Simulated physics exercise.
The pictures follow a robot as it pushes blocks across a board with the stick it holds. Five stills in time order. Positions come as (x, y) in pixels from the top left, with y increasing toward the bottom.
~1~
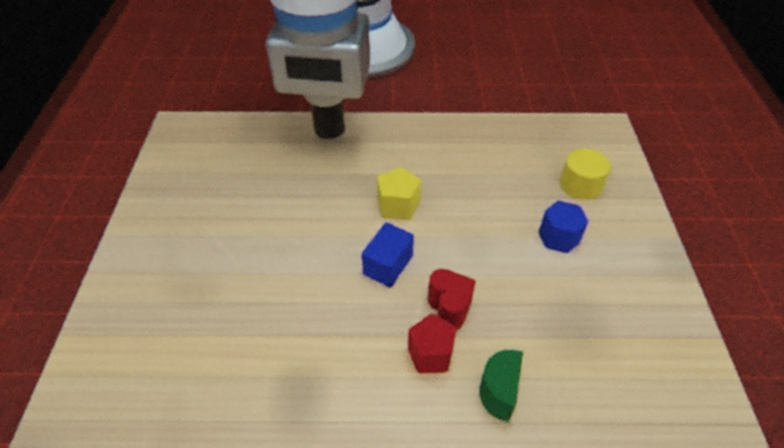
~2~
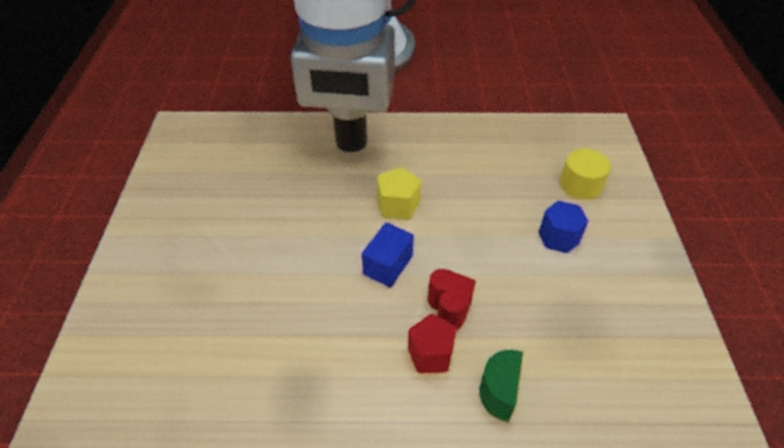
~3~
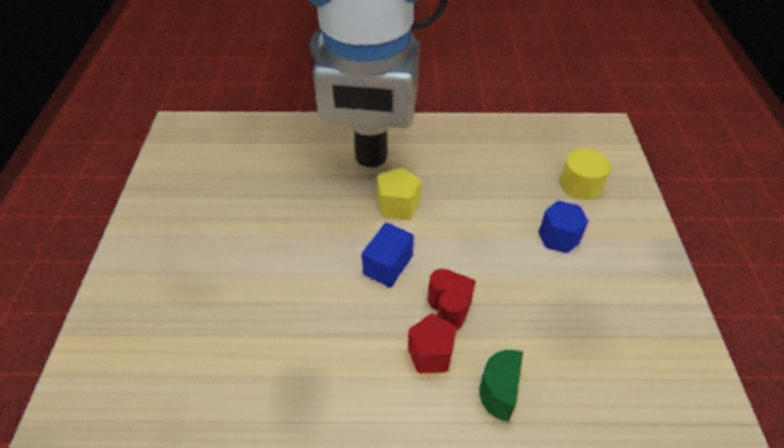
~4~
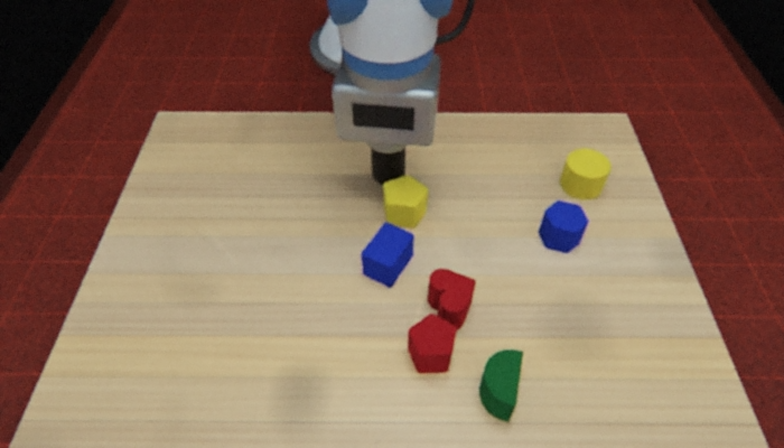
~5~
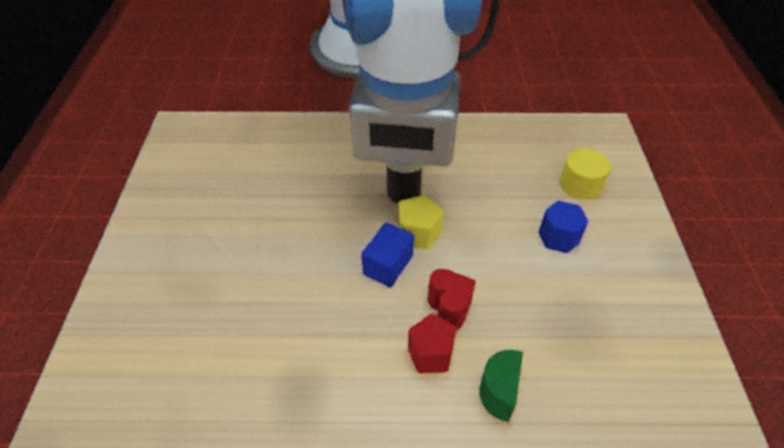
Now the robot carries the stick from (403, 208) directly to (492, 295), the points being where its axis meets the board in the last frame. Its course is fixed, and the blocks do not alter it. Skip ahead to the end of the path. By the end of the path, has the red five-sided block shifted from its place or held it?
Once the path ends, it is somewhere new.
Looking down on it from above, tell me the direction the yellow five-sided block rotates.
It goes clockwise.
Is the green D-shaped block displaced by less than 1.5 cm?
Yes
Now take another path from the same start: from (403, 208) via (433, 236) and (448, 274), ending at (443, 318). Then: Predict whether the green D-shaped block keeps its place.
Here the green D-shaped block moves off its spot.
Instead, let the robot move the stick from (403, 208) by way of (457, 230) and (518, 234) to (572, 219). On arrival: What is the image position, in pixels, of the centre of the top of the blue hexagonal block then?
The point I'd pick in the picture is (612, 219).
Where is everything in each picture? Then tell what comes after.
In the first frame, tip of the stick (330, 129), middles of tops, blue oblong (388, 243), yellow five-sided block (398, 183), red five-sided block (433, 335), red heart block (453, 288), green D-shaped block (505, 374).
In the second frame, stick (352, 142), nothing pushed.
In the third frame, stick (371, 157), nothing pushed.
In the fourth frame, stick (389, 174), yellow five-sided block (405, 191).
In the fifth frame, stick (404, 192), blue oblong (388, 243), yellow five-sided block (420, 211), red five-sided block (433, 335), red heart block (453, 288), green D-shaped block (505, 374).
What follows on the original path. One third of the way, stick (432, 219); blue oblong (388, 249), turned 20° clockwise; yellow five-sided block (444, 243), turned 20° clockwise.
Two thirds of the way, stick (463, 249); blue oblong (388, 249), turned 20° clockwise; yellow five-sided block (477, 276), turned 20° clockwise; red five-sided block (431, 341); red heart block (454, 304).
At the end, stick (496, 280); blue oblong (388, 249), turned 20° clockwise; yellow five-sided block (504, 314), turned 40° clockwise; red five-sided block (422, 352), turned 20° clockwise; red heart block (458, 322), turned 30° clockwise; green D-shaped block unmoved.
